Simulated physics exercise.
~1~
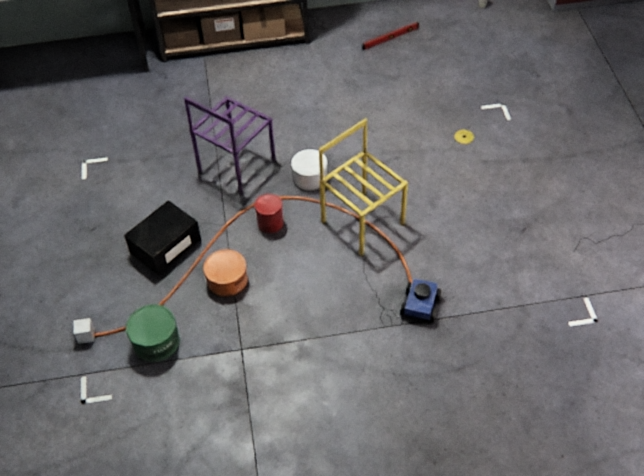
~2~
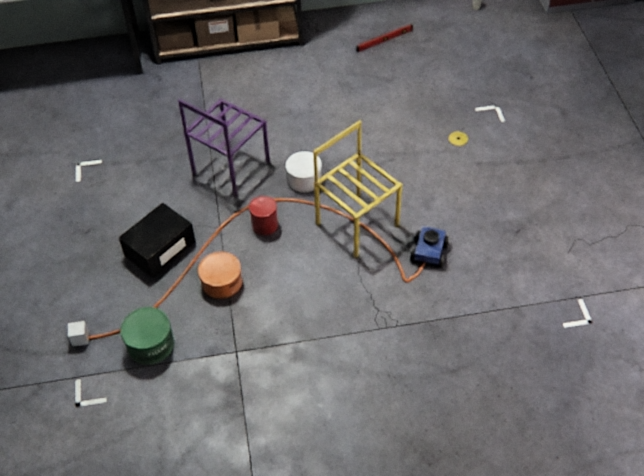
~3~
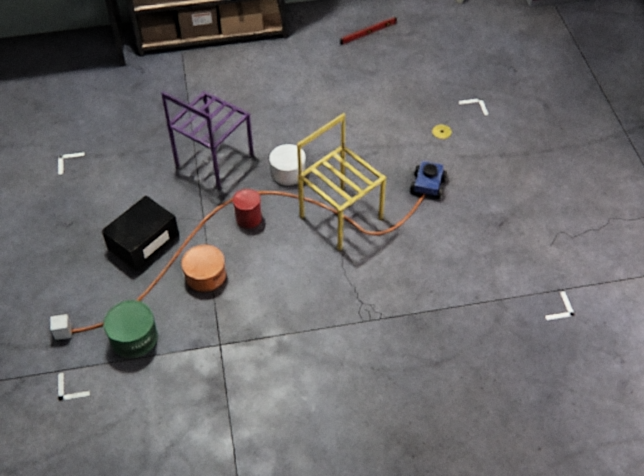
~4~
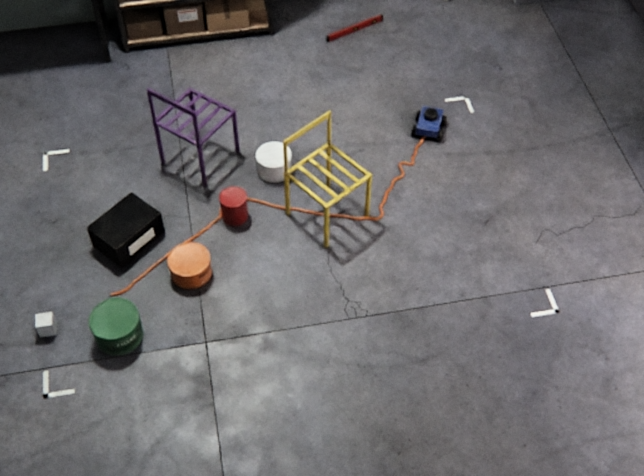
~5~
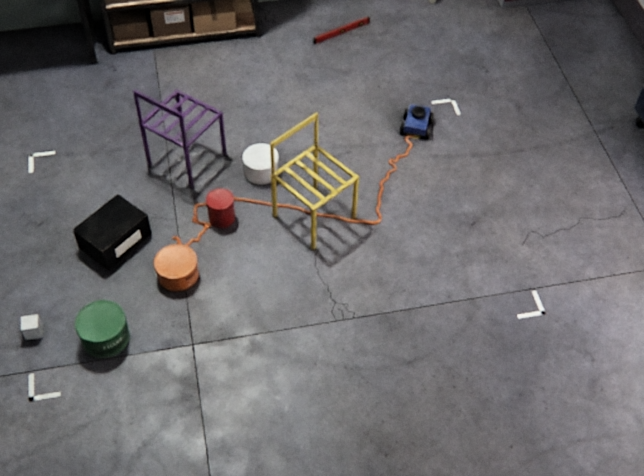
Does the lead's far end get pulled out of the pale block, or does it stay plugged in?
It gets pulled out. The far end comes away from the block and ends up loose near the orange and red buckets.
